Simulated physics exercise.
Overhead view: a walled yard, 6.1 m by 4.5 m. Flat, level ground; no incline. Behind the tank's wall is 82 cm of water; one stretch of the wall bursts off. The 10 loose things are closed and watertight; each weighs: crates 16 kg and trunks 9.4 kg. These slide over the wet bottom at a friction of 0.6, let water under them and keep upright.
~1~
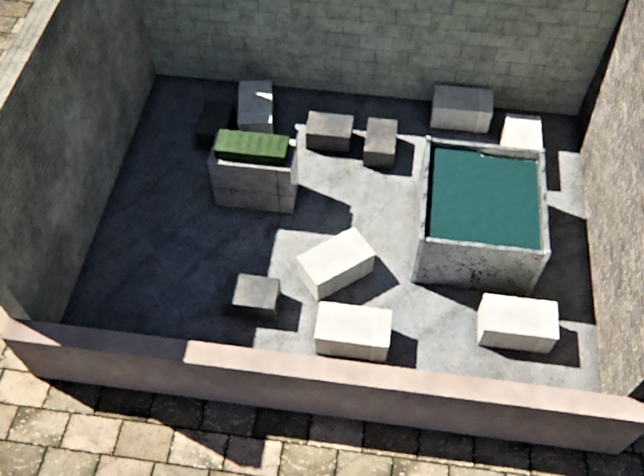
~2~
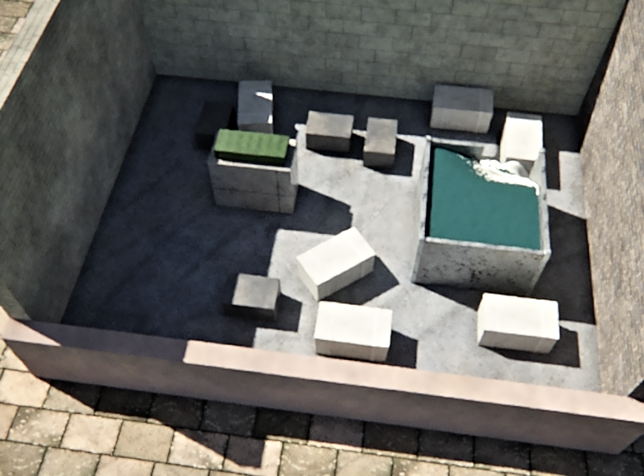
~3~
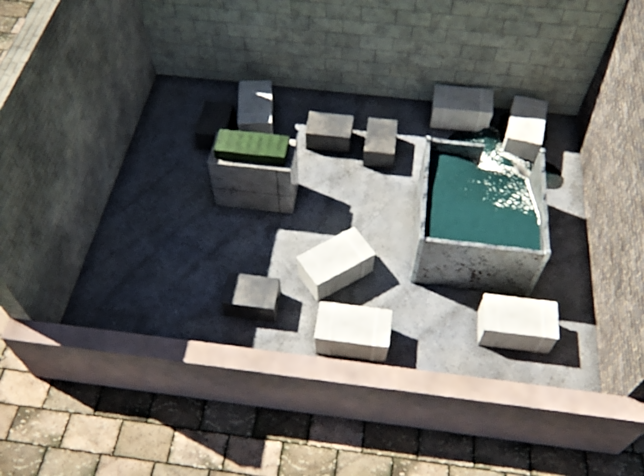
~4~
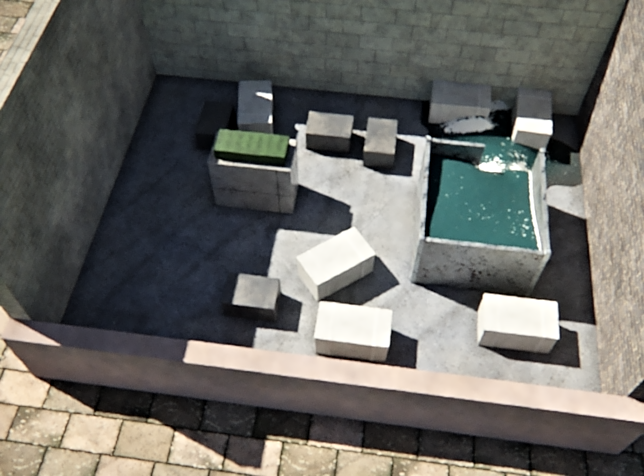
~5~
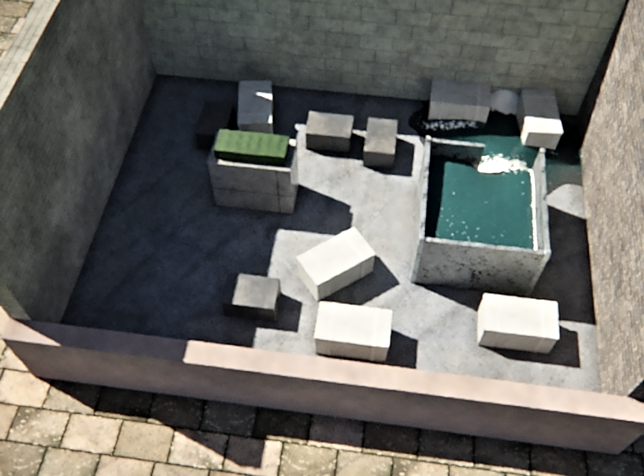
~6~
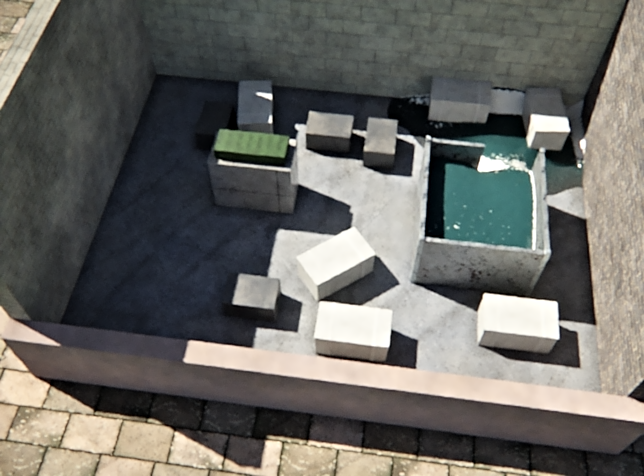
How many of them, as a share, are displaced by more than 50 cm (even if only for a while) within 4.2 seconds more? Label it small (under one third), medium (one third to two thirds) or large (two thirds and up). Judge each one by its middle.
Large.
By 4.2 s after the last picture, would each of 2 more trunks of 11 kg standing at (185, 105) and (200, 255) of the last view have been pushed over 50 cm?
Listed in order, the answers are beyond half a metre followed by inside half a metre.
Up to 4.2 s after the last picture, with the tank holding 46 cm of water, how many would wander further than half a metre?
Count: 2.
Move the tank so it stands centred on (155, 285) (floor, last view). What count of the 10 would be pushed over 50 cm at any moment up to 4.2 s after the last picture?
Then 8 of them would.
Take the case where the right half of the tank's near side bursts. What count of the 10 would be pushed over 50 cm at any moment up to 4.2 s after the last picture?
You'd get 6 in that case.
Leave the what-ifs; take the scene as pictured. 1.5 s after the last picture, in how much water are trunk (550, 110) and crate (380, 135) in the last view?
10 and 5 cm.
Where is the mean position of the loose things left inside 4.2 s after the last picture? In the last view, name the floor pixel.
The centre sits near (283, 235).
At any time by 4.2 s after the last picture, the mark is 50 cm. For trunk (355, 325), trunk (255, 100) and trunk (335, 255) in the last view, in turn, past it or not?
Within the mark, beyond the mark, within the mark.
Then, 0.4 s after the last picture 1 of 10 are over 50 cm from their spots; 1 afloat.
Then, 1.5 s after the last picture 2 of 10 are over 50 cm from their spots; 2 afloat.
Then, 2.8 s after the last picture 7 of 10 are over 50 cm from their spots; 3 afloat.
Then, 4.2 s after the last picture 7 of 10 are over 50 cm from their spots, and 7 have been at some point; 4 afloat.
